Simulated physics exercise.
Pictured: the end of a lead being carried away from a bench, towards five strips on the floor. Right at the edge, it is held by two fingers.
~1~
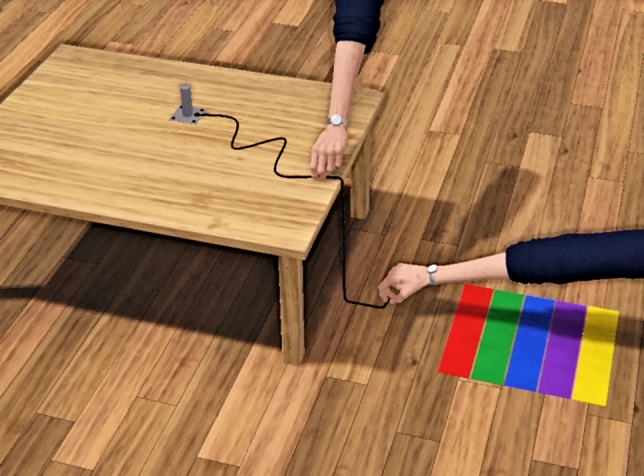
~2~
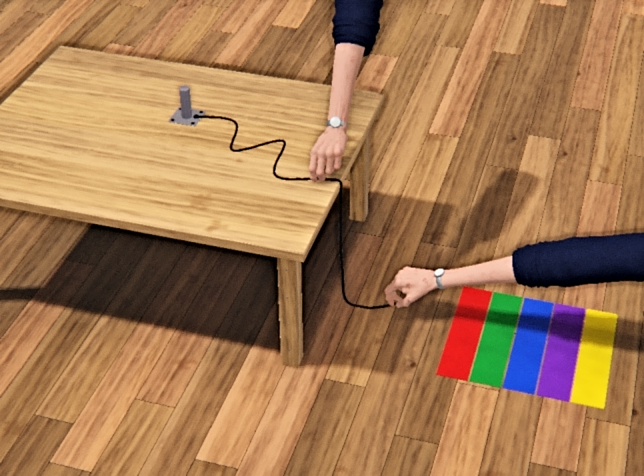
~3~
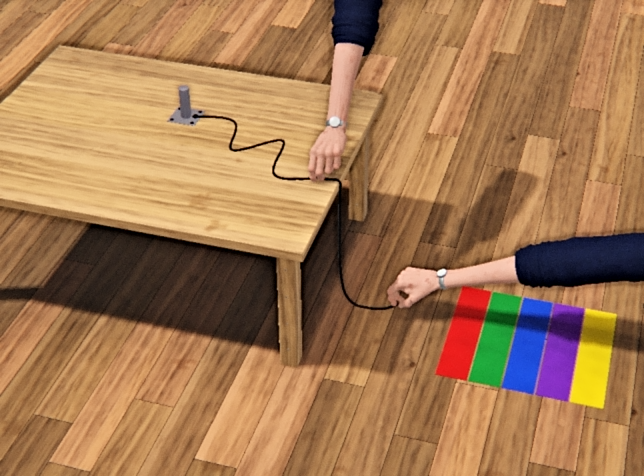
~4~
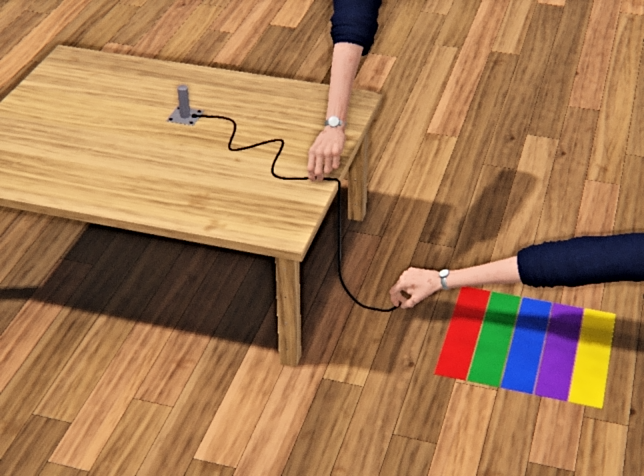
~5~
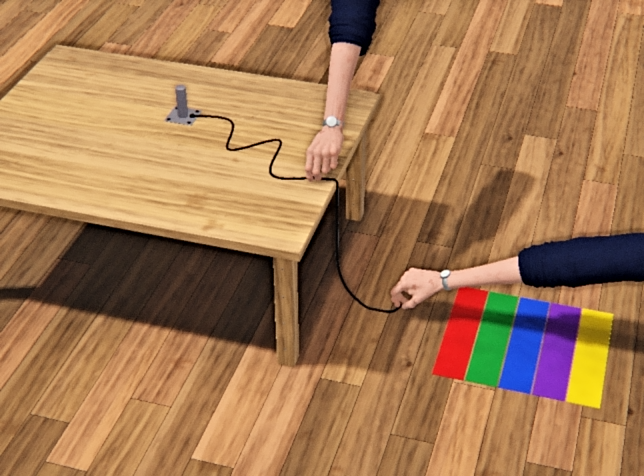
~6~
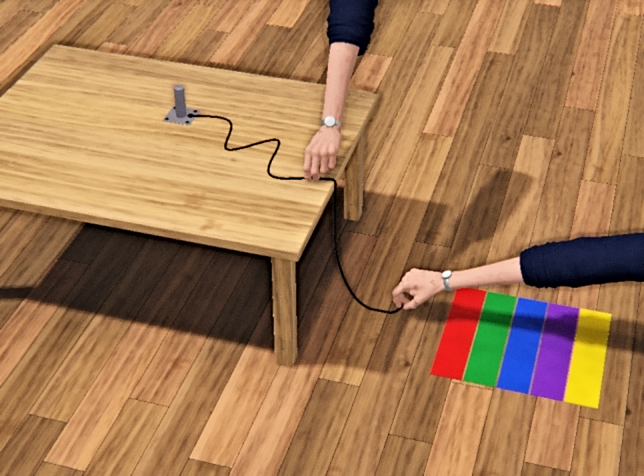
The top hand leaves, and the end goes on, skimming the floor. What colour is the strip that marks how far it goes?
That strip is yellow.
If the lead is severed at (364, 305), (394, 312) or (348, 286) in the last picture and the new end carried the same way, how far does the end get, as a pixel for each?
Try by try: (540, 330), (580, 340) and (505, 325).
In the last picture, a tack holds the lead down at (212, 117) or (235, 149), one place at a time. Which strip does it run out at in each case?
It would be yellow, then purple.
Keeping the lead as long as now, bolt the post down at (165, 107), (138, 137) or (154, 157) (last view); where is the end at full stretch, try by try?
Try by try: (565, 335), (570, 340) and (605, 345).
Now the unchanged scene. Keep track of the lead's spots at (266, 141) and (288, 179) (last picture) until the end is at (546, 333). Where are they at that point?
One lands at (304, 156), the other at (359, 214).
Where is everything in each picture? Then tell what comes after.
In the first picture, end (389, 300); red (458, 358); green (491, 365); blue (524, 371); purple (558, 378); yellow (592, 385).
In the second picture, end (395, 303); lead through (230, 119) (244, 150) (278, 160) (320, 179) (340, 231) (343, 288).
In the third picture, end (398, 304).
In the fourth picture, end (400, 304); lead through (228, 119) (242, 149) (276, 159) (318, 178) (339, 230) (345, 287).
In the fifth picture, end (401, 305).
In the sixth picture, end (403, 305); lead through (224, 119) (238, 149) (272, 159) (314, 178) (335, 230) (349, 288).
Early on, end near (546, 333); over purple.
Midway, end near (578, 339); over yellow.
At the end of the slack, end near (596, 343); over yellow. It gets as far as the yellow strip.
